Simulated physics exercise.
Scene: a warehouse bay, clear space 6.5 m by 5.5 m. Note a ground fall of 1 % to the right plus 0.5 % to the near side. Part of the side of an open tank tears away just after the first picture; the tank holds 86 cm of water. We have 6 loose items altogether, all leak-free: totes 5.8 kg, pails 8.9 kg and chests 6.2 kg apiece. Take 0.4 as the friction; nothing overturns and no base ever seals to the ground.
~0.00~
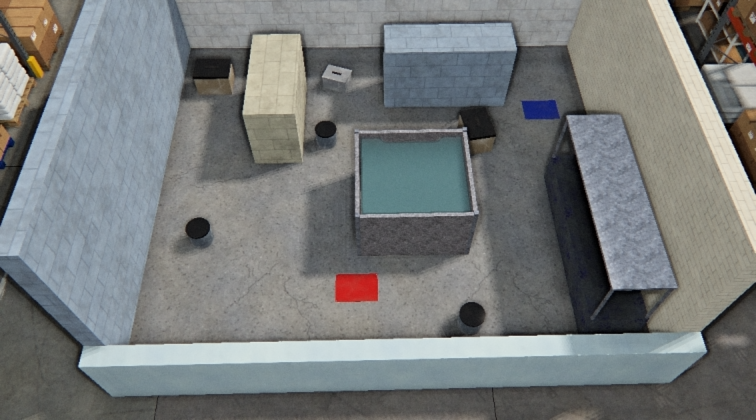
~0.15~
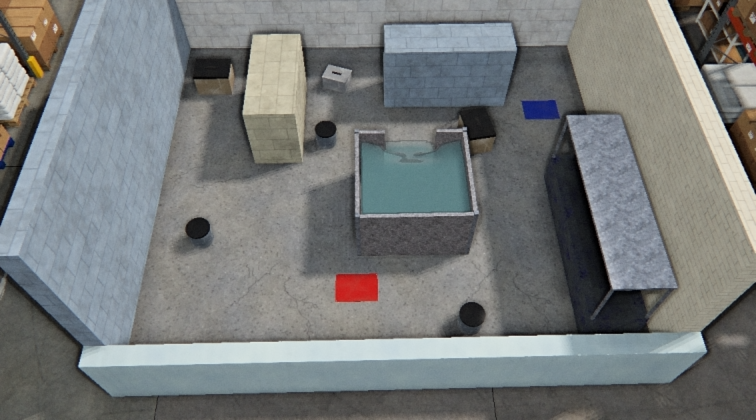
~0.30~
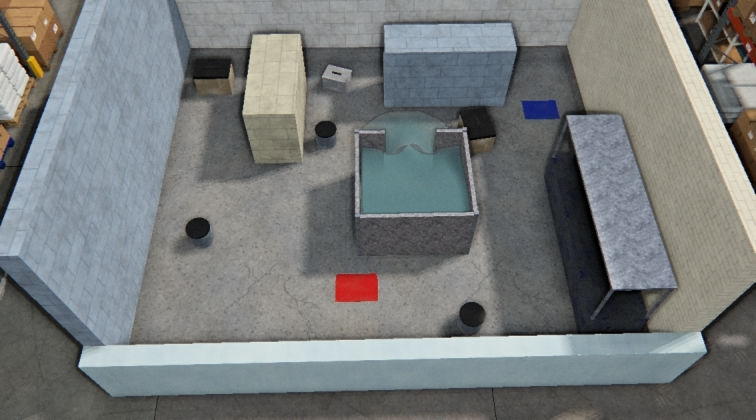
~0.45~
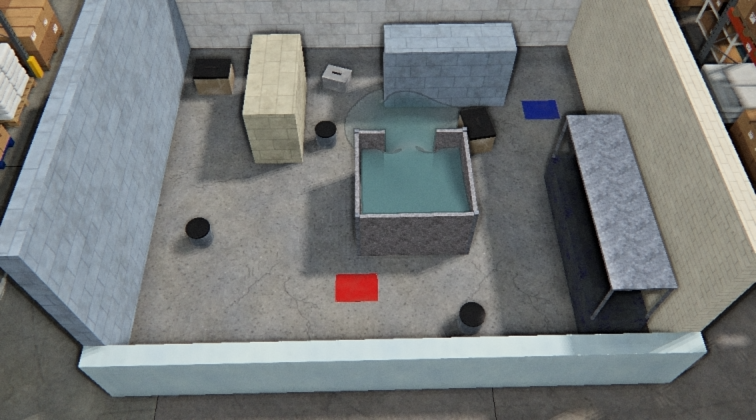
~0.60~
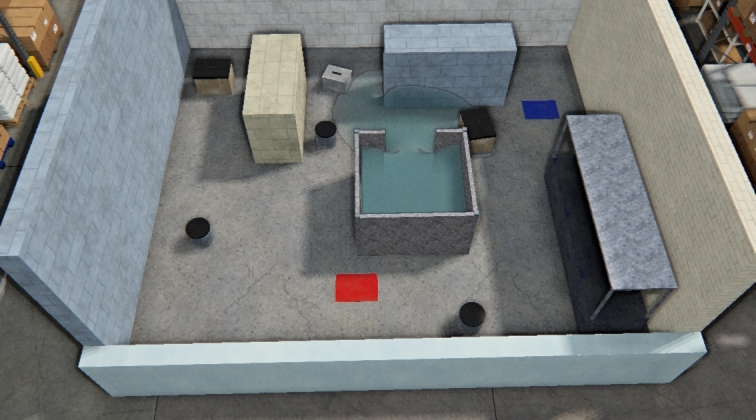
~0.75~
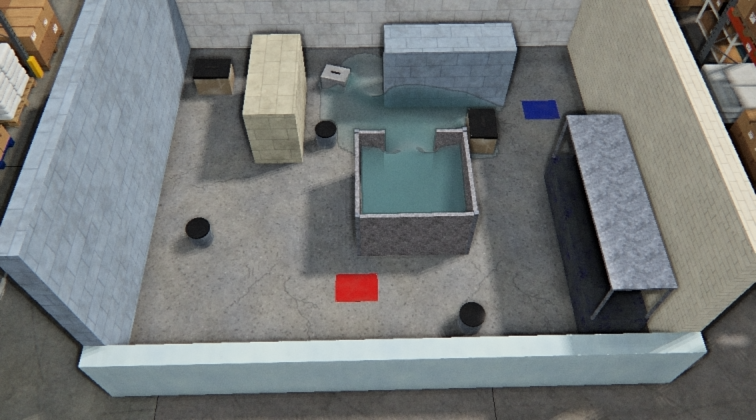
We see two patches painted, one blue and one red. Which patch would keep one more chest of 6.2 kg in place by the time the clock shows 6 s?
The red patch.
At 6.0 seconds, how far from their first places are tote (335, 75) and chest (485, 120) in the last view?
The first is off by 300 cm, the second by 140 cm.
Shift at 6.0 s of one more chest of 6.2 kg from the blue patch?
Around 30 centimetres from the patch.
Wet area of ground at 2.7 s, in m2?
Flooded: Near 16 m2.
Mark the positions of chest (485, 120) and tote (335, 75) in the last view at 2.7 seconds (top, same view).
They should sit about (570, 135) and (189, 87) in the last view.
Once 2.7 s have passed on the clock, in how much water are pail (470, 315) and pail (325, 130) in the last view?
Close to 0 and 6 centimetres.
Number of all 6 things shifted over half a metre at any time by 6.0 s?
The tally stands at 3.
After 1.2 s on blue it would be 25 cm off in 3 cm of water; on red it would be 0 cm off in 0 cm of water.
After 2.7 s on blue it would be 68 cm off in 7 cm of water; on red it would be 0 cm off in 0 cm of water.
After 4.2 s on blue it would be 127 cm off in 11 cm of water; on red it would be 0 cm off in 1 cm of water.
After 6.0 s on blue it would be 26 cm off in 9 cm of water; on red it would be 0 cm off in 2 cm of water.
